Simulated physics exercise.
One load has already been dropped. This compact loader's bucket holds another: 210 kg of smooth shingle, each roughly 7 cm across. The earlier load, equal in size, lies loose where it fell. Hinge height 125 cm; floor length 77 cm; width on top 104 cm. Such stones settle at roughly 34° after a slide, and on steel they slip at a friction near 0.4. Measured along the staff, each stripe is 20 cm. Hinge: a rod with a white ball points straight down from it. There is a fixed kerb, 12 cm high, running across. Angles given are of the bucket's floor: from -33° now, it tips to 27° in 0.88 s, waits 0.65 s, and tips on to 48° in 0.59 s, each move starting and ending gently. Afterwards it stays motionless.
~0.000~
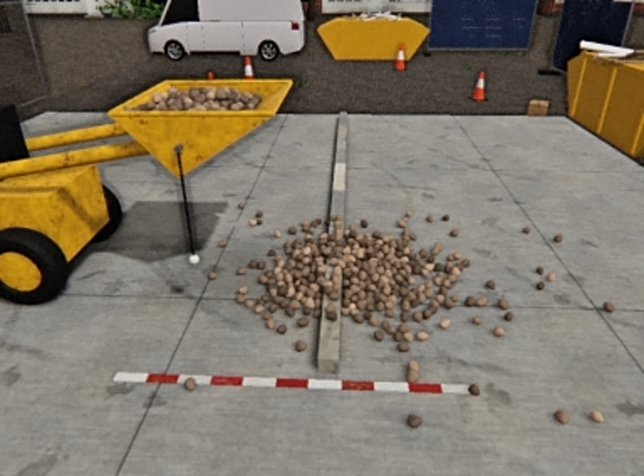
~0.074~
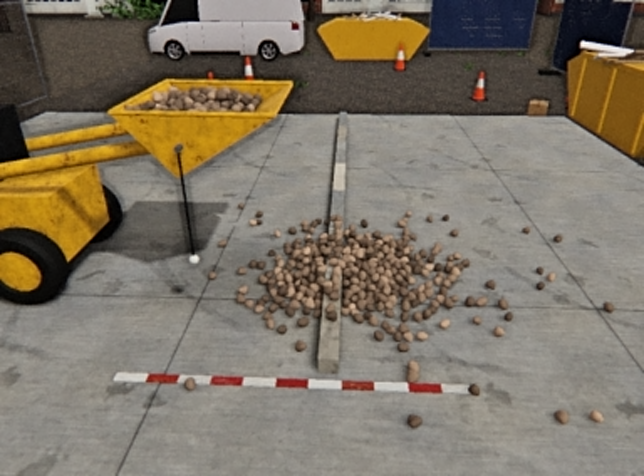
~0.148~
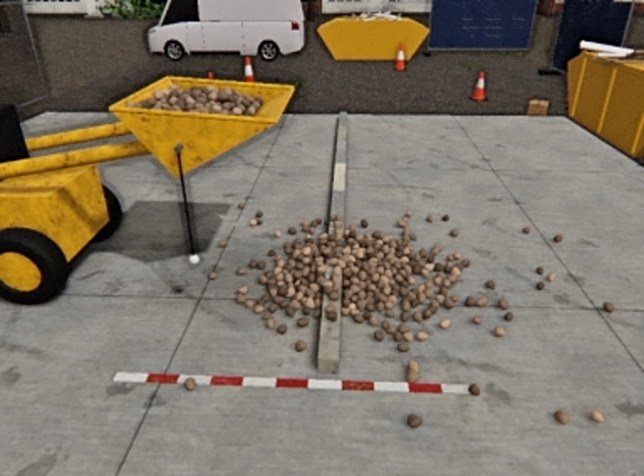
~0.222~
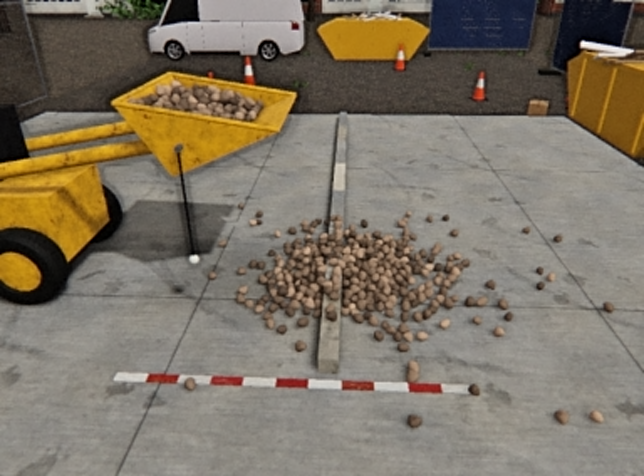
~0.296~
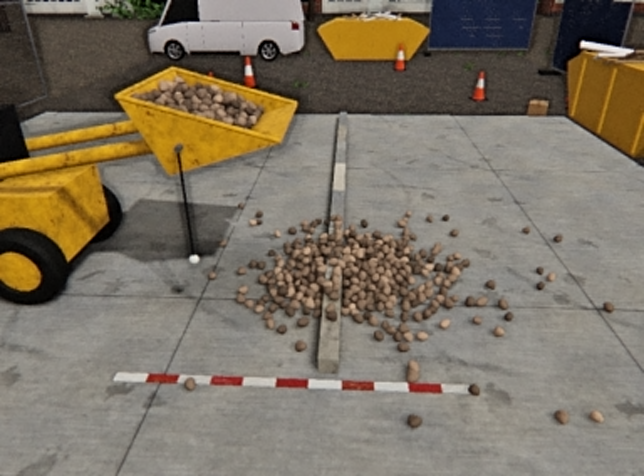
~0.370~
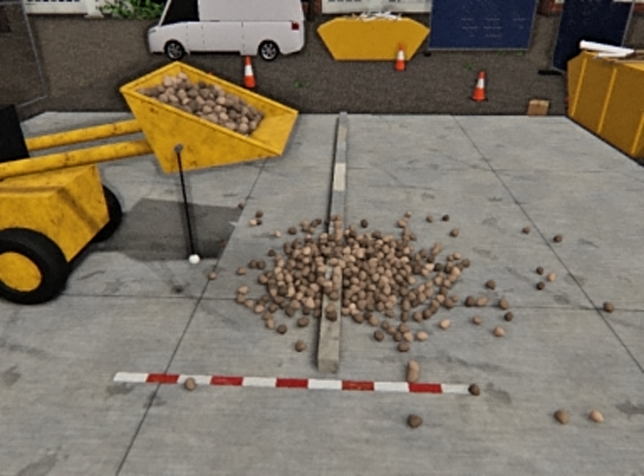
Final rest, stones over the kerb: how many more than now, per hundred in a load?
47 per hundred.
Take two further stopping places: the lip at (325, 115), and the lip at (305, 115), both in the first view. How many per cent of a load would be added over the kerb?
95 %, then 85 %.
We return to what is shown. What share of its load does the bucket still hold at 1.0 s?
It still holds about 90 per cent.
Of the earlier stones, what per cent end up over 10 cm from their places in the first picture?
Near 10 per cent, I reckon.
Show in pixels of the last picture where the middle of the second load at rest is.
The middle lies near (332, 262) in the last picture.
After 0.7 s the floor is at 18°; in per cent of one load, 100 in the bucket, 40 on this side of the kerb, 60 over the kerb; the foremost stones are at (557, 293).
After 1.0 s the floor is at 27°; in per cent of one load, 90 in the bucket, 50 on this side of the kerb, 60 over the kerb; the foremost stones are at (557, 293).
After 2.6 s the floor is at 48°; in per cent of one load, 0 in the bucket, 93 on this side of the kerb, 107 over the kerb; the foremost stones are at (557, 293).
After 5.1 s the floor is at 48°; in per cent of one load, 0 in the bucket, 93 on this side of the kerb, 107 over the kerb; the foremost stones are at (557, 293). Net gain over the kerb, 47.
